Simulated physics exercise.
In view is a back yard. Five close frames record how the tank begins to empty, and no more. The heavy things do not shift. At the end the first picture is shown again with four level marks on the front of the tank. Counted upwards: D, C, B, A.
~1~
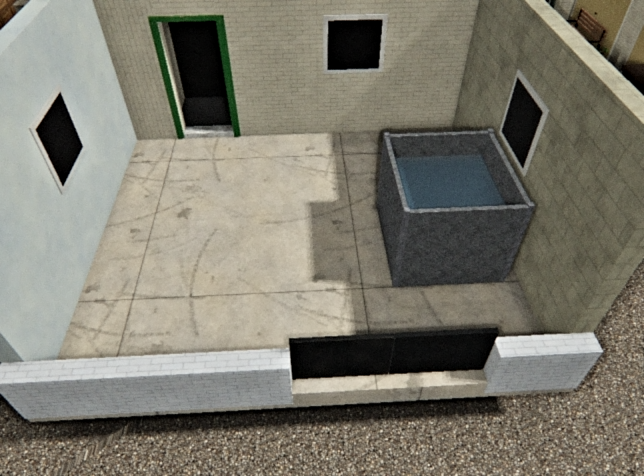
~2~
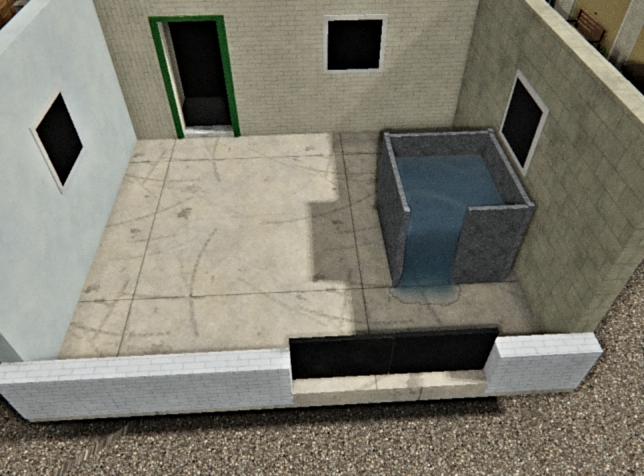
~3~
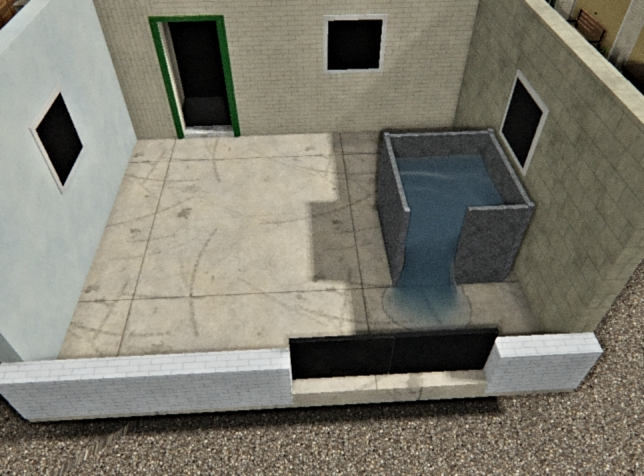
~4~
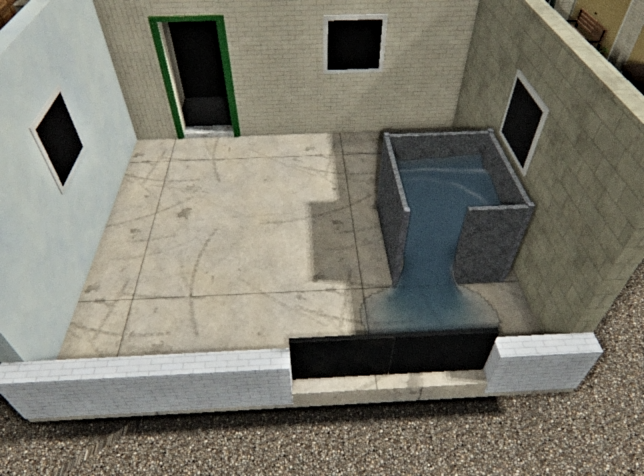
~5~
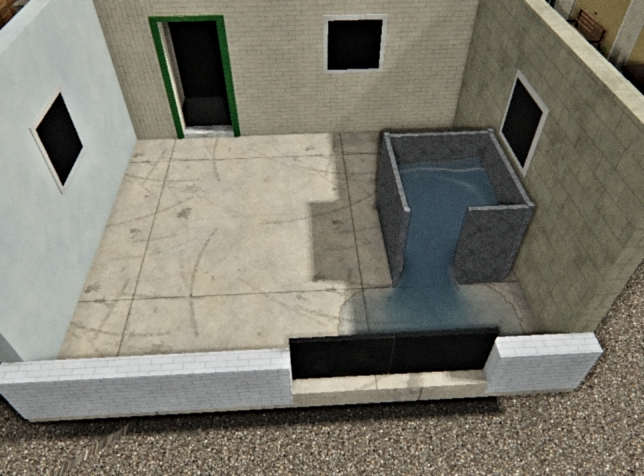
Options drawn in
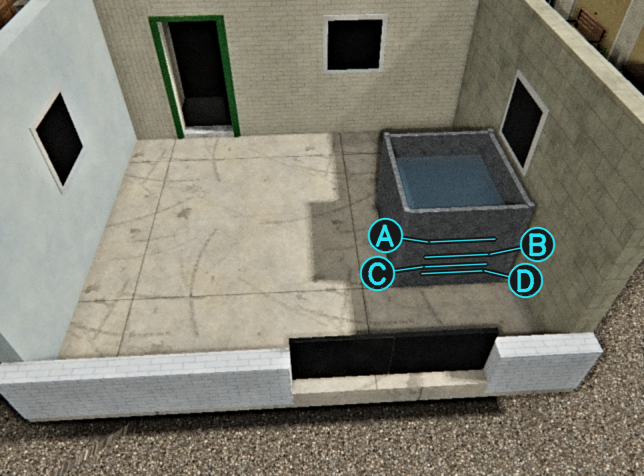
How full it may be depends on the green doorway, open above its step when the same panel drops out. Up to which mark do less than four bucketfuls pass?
Choose A.
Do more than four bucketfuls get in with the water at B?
No.
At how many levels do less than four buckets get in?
All of the four.
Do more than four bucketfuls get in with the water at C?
No.
On the marked copy, A at (461, 240); B at (457, 255); C at (454, 265); D at (452, 272); from the bottom up D, C, B, A.
With A, a bucket or two gets in.
With B, nothing gets over.
With C, nothing gets over.
With D, nothing gets over.
